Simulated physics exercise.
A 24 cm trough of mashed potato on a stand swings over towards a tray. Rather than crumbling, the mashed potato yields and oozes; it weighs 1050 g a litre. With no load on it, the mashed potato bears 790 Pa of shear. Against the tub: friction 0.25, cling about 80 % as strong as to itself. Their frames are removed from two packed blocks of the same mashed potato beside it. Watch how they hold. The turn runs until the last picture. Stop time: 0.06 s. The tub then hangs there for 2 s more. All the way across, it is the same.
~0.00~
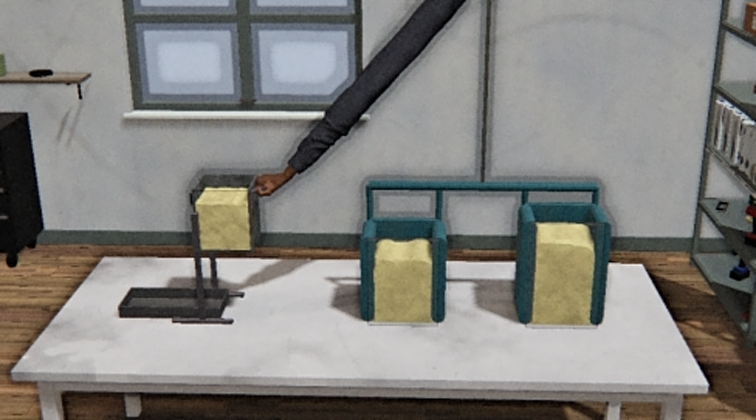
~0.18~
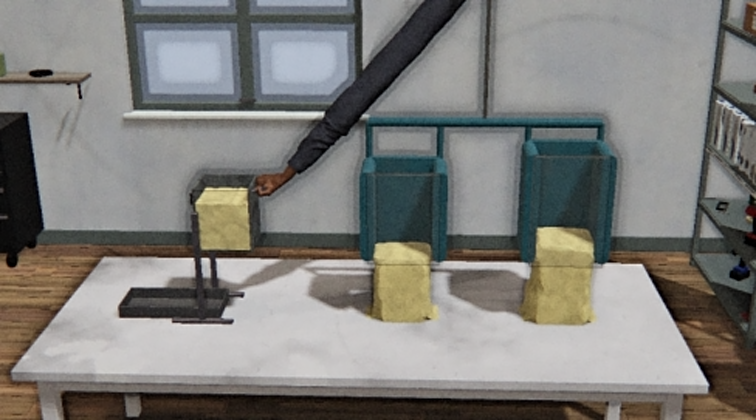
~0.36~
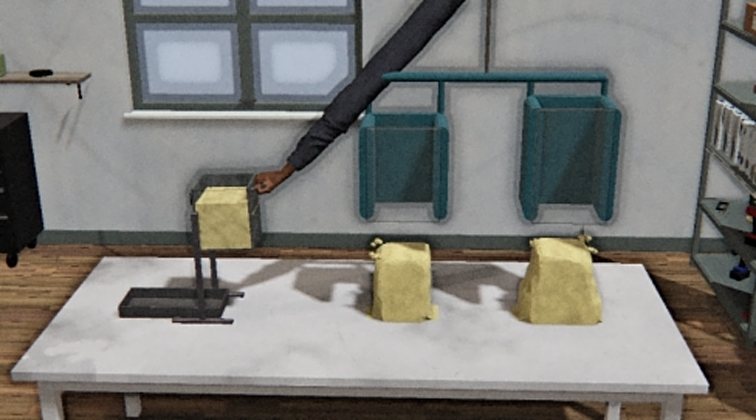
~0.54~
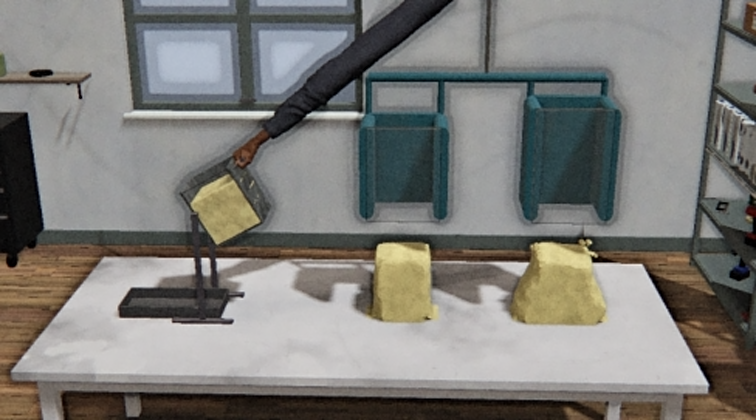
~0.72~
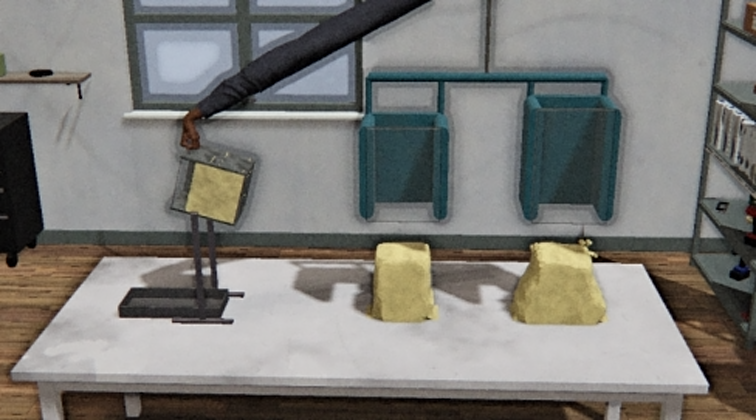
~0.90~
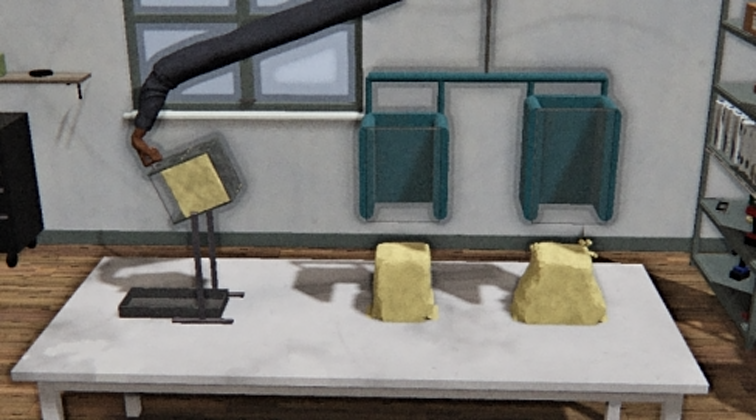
In a workshop, teal casings lift off two pale yellow blocks on a white table, and the blocks slump slightly, the right one more; then a dark-sleeved arm turns a container of the same material on a stand counterclockwise.
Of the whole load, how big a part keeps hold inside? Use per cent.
The part that keeps hold inside is about 49 %.
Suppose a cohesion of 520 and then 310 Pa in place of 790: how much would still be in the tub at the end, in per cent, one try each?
Expect about 0 in a hundred, then about 0 in a hundred.
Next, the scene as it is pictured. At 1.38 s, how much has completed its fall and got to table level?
About 0 per cent.
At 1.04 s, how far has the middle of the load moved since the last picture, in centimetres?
It has moved close to 3 cm.
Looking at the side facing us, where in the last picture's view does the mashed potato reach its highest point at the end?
Peak location: Approx. (210, 187).
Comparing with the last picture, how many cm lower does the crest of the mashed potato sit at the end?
The top ends up some 12 cm below its level in the last picture.
After 1.04 s, the tub is at 112 degrees and holds 100 %.
After 1.21 s, the tub is at 112 degrees and holds 92 %.
After 1.38 s, the tub is at 112 degrees and holds 75 %.
After 1.55 s, the tub is at 112 degrees and holds 56 %.
After 2.90 s, at the end, the tub is at 112 degrees and holds 49 %.
